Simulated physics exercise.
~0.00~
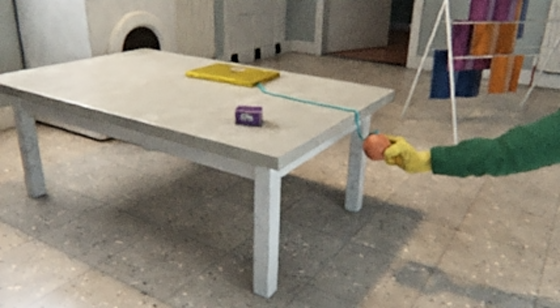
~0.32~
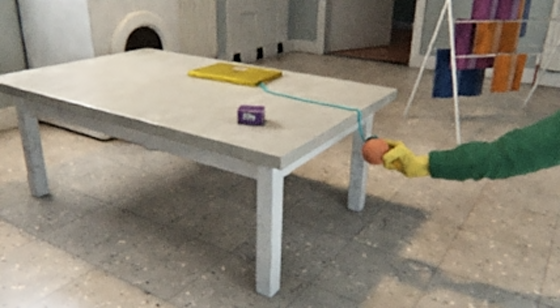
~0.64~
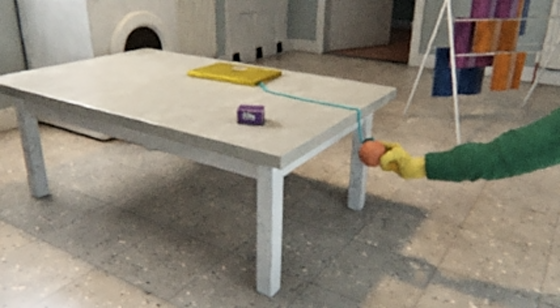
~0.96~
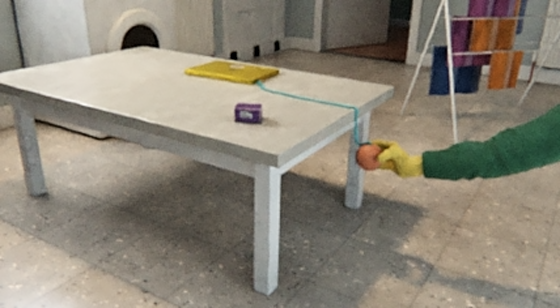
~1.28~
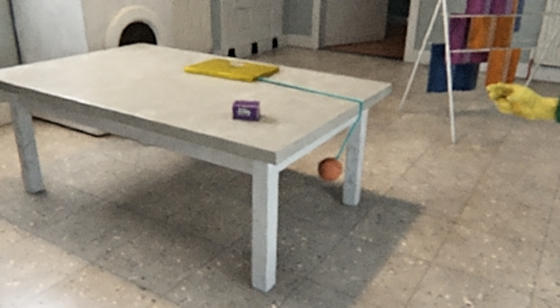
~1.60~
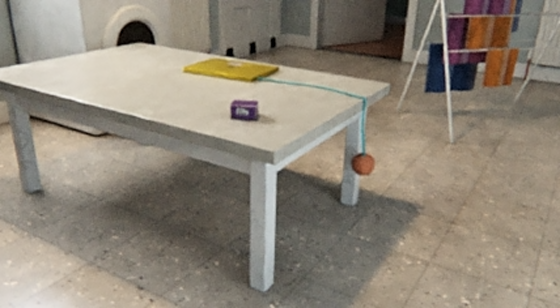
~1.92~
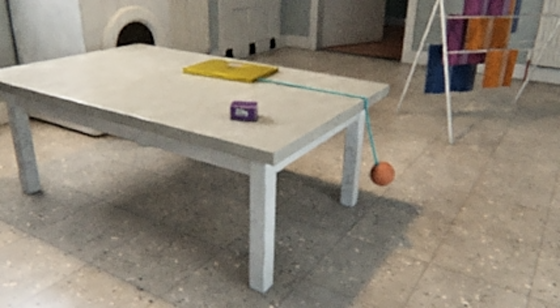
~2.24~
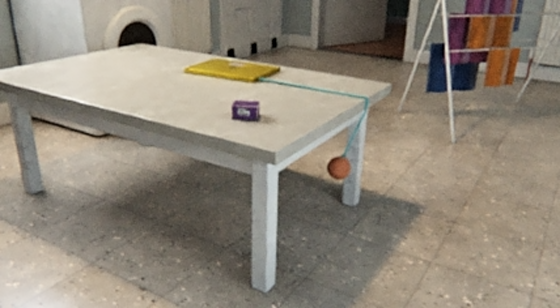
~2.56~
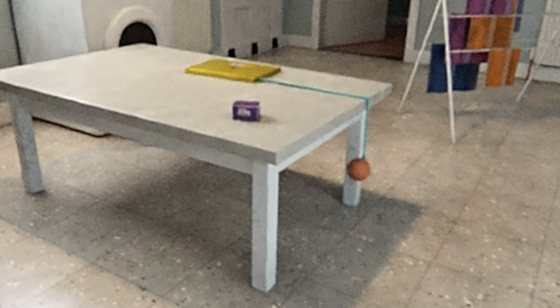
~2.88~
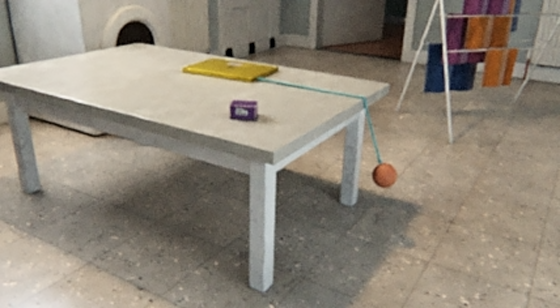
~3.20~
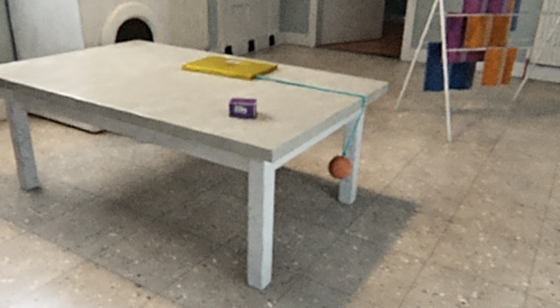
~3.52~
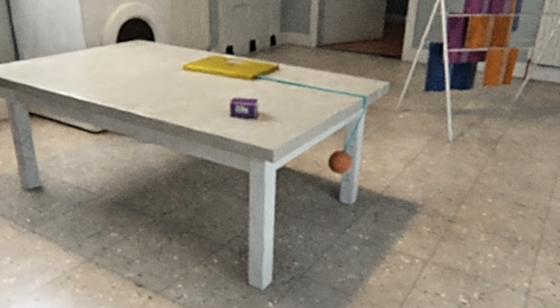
An orange on a blue-green ribbon was held off the end of a white table by a yellow-gloved hand, which let go and drew back, leaving it swinging from the edge while the yellow laptop and purple box stayed on top.
